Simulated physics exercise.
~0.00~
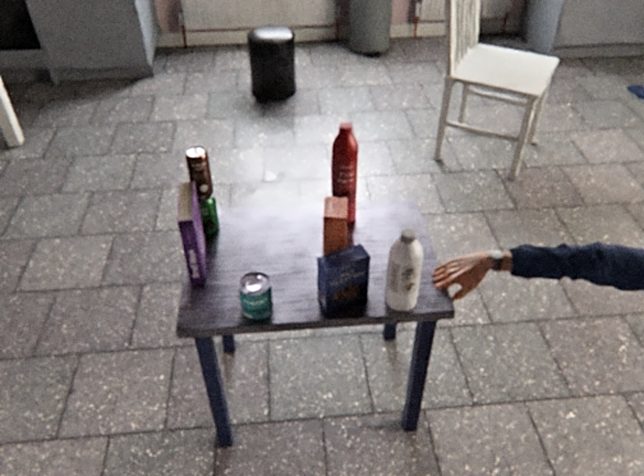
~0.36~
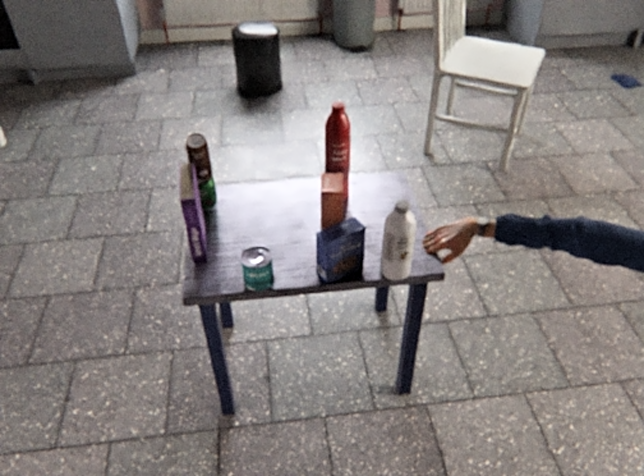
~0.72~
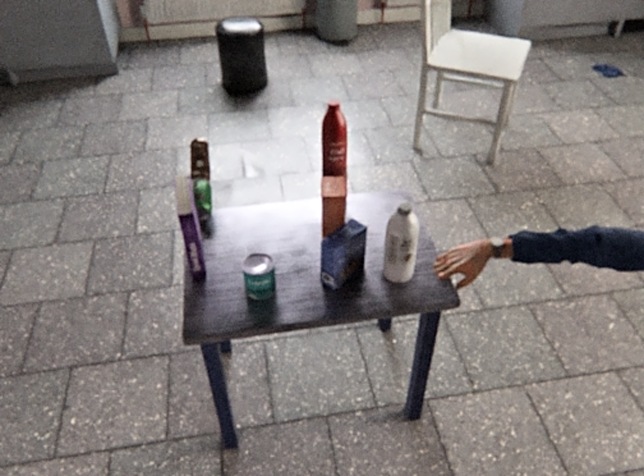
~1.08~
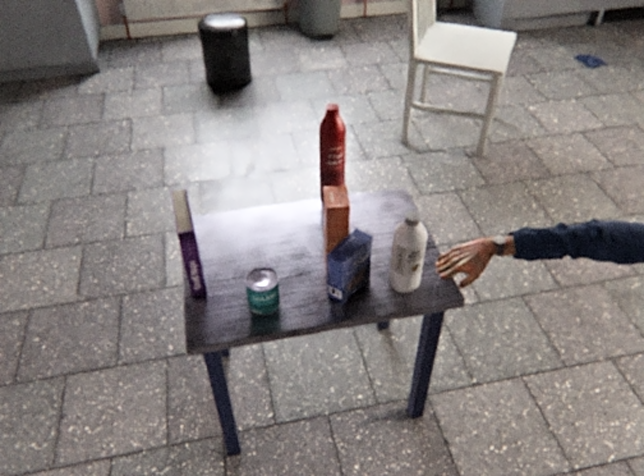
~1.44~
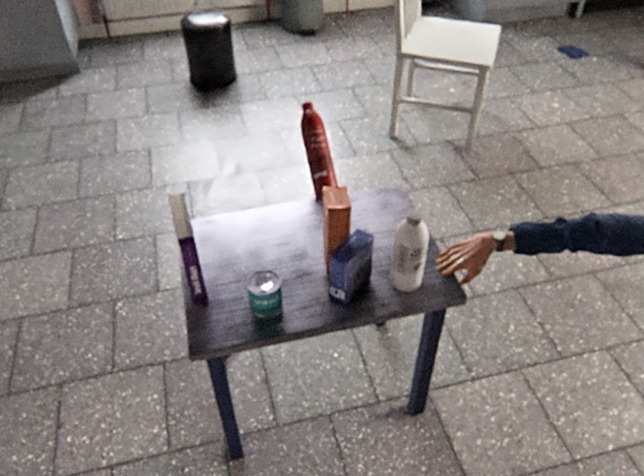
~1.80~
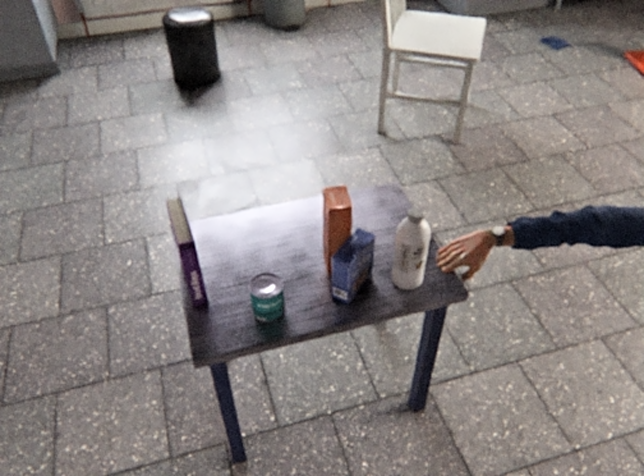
A hand resting at the right edge of a small table as two cans, then a red bottle, tip and vanish off the back.
